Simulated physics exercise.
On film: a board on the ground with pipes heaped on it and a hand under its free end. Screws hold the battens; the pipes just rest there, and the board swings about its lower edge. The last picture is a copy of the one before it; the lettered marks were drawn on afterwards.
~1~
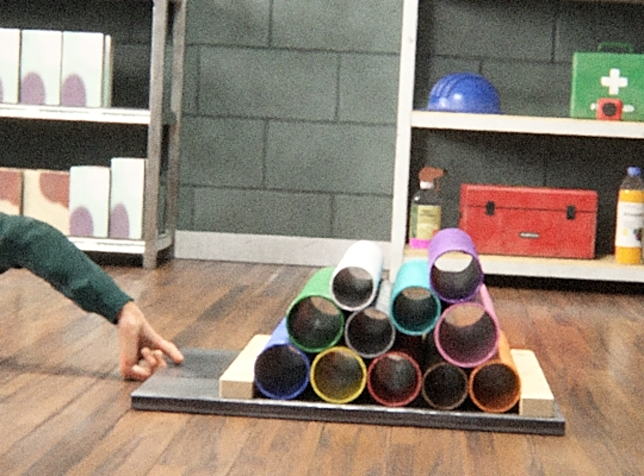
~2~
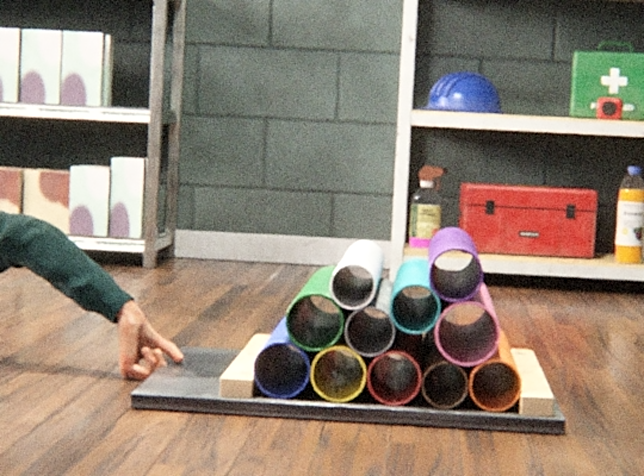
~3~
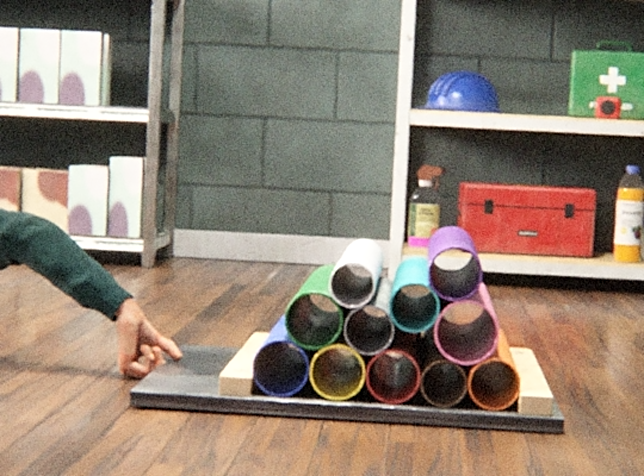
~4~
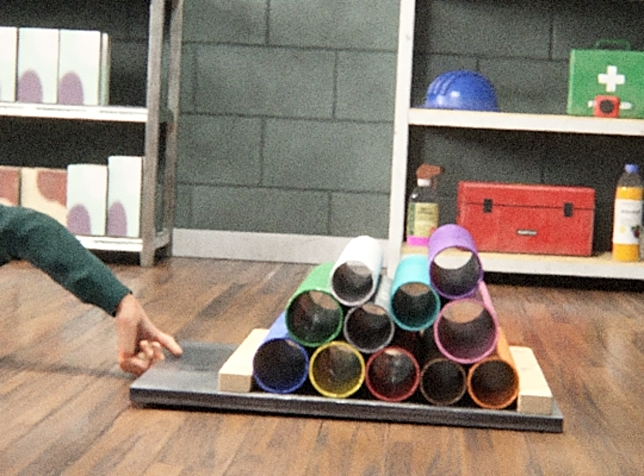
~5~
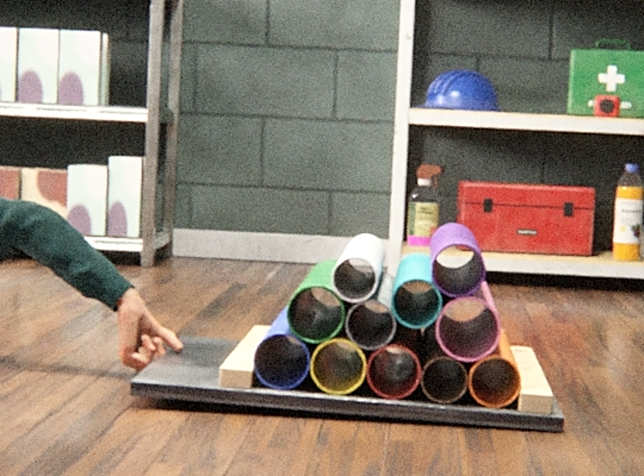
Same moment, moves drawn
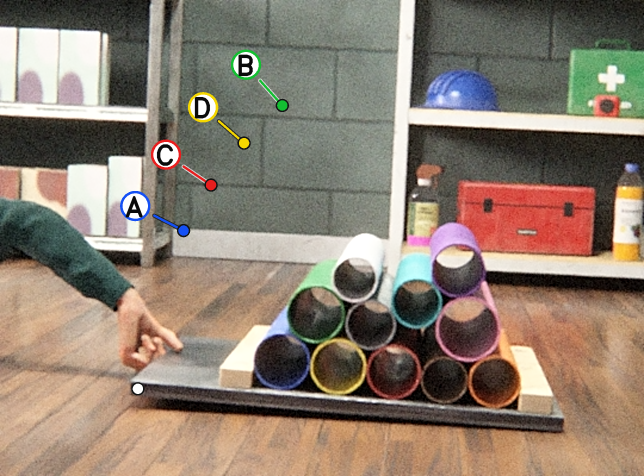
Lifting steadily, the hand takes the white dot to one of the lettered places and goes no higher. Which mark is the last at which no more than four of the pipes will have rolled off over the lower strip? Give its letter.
The answer is mark A.
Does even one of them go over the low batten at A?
Yes.
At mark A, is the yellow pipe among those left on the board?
Yes, with A.
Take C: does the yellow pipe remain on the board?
Yes, with C.
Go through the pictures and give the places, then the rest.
In the first frame, yellow pipe (339, 375); red pipe (394, 379); brown pipe (445, 386).
In the second frame, brown pipe (445, 385); orange pipe (495, 385).
In the third frame, board (354, 375); pink pipe (467, 332).
In the fourth frame, board (353, 372); blue pipe (280, 365); yellow pipe (337, 370); brown pipe (443, 382).
In the fifth frame, board (354, 370); blue pipe (281, 361); yellow pipe (338, 367).
On the marked copy, A at (183, 230); B at (282, 105); C at (211, 185); D at (244, 143); the white dot at (138, 389).
With A. Early on, board at 16°.
Further on, board at 24°.
At the end, board at 24°, four over the low batten (pink, turquoise, white, purple).
As for the rest, B six over the low batten; C six over the low batten; D six over the low batten.
